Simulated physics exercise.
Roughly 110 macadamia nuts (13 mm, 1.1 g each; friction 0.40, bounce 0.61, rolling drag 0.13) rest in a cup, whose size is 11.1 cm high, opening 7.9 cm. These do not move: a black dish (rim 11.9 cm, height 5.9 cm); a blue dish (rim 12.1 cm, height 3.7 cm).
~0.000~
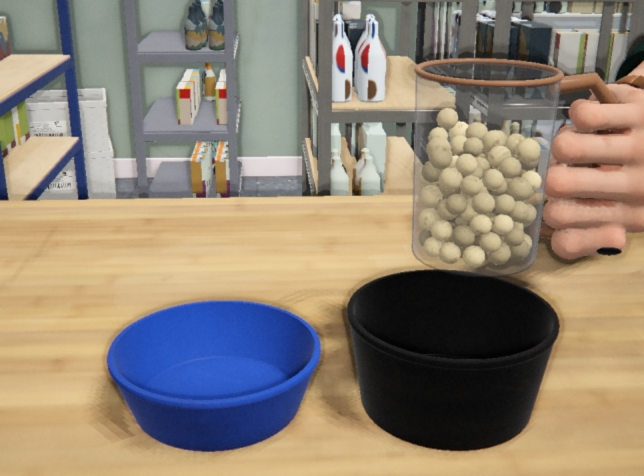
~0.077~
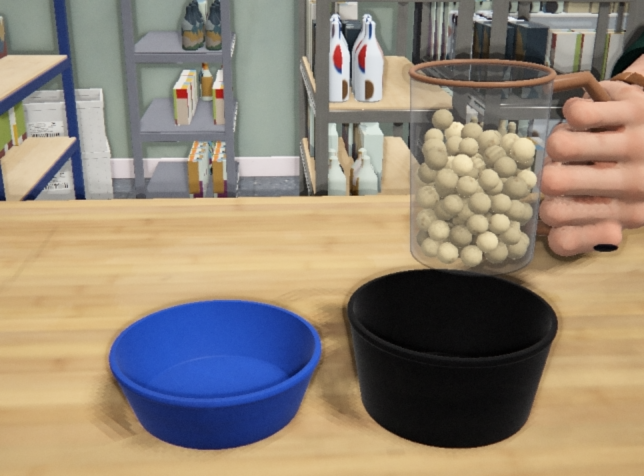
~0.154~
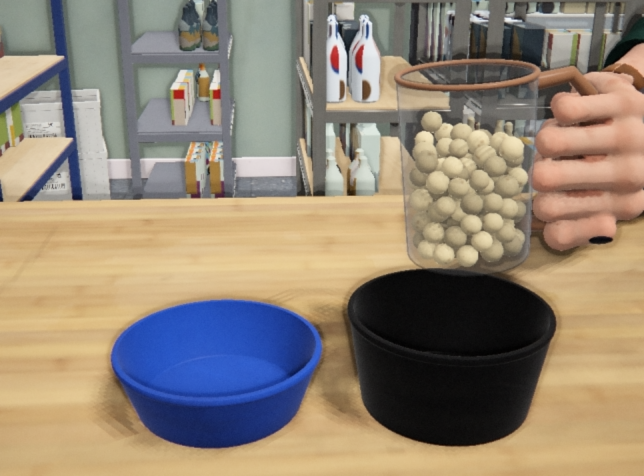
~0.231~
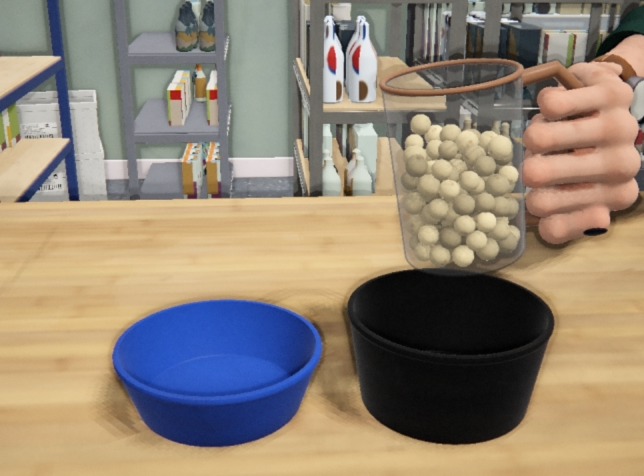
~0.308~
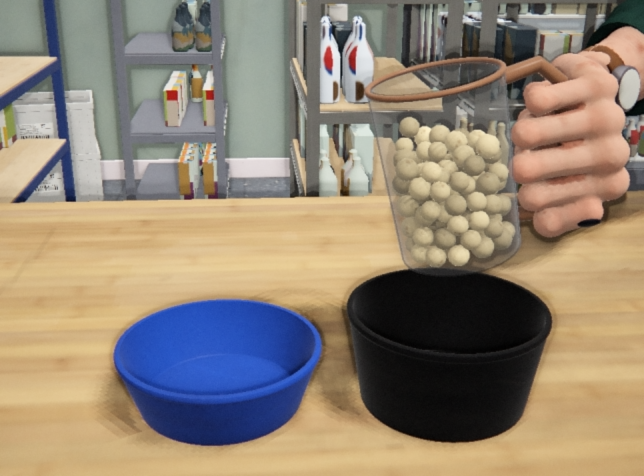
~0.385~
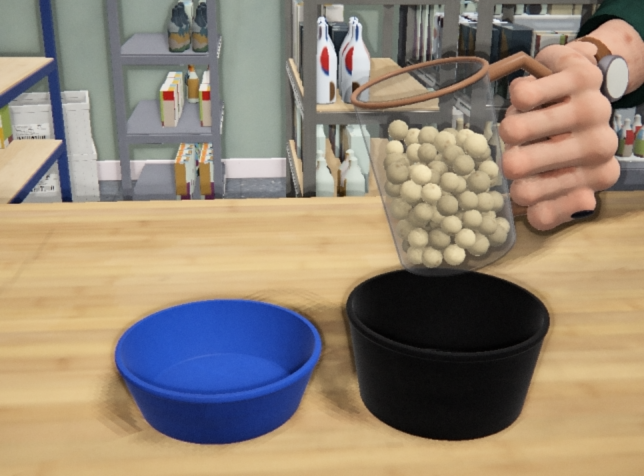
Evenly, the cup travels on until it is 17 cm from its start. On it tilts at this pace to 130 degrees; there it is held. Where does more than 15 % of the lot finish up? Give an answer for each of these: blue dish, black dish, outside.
Blue dish: More; black dish: Not more; outside everything: More.
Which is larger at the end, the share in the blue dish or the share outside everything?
When it all settles, the bigger part is outside everything.
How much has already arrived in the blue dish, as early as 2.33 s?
It's close to 15 in a hundred by then.
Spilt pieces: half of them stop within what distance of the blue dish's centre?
Roughly 16 cm.
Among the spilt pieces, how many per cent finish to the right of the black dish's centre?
0 %, give or take.
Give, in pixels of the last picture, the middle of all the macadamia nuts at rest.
Near pixel (47, 389).
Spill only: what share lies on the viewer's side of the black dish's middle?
Around 30 percent.
Then, at 1.13 s, tilt 54 degrees; cup 100 %; middle of all pieces near (383, 187).
After 1.76 s, tilt 85 degrees; cup 100 %; middle of all pieces near (322, 178).
After 2.33 s, tilt 114 degrees; outside 5 %, cup 70 %, blue dish 15 %, in the air 5 %; middle of all pieces near (213, 239).
After 2.88 s, tilt 130 degrees; outside 75 %, blue dish 25 %; middle of all pieces near (50, 383).
By 3.4 s all is still; black dish 0 %, outside 75 %, cup 0 %, blue dish 25 %.
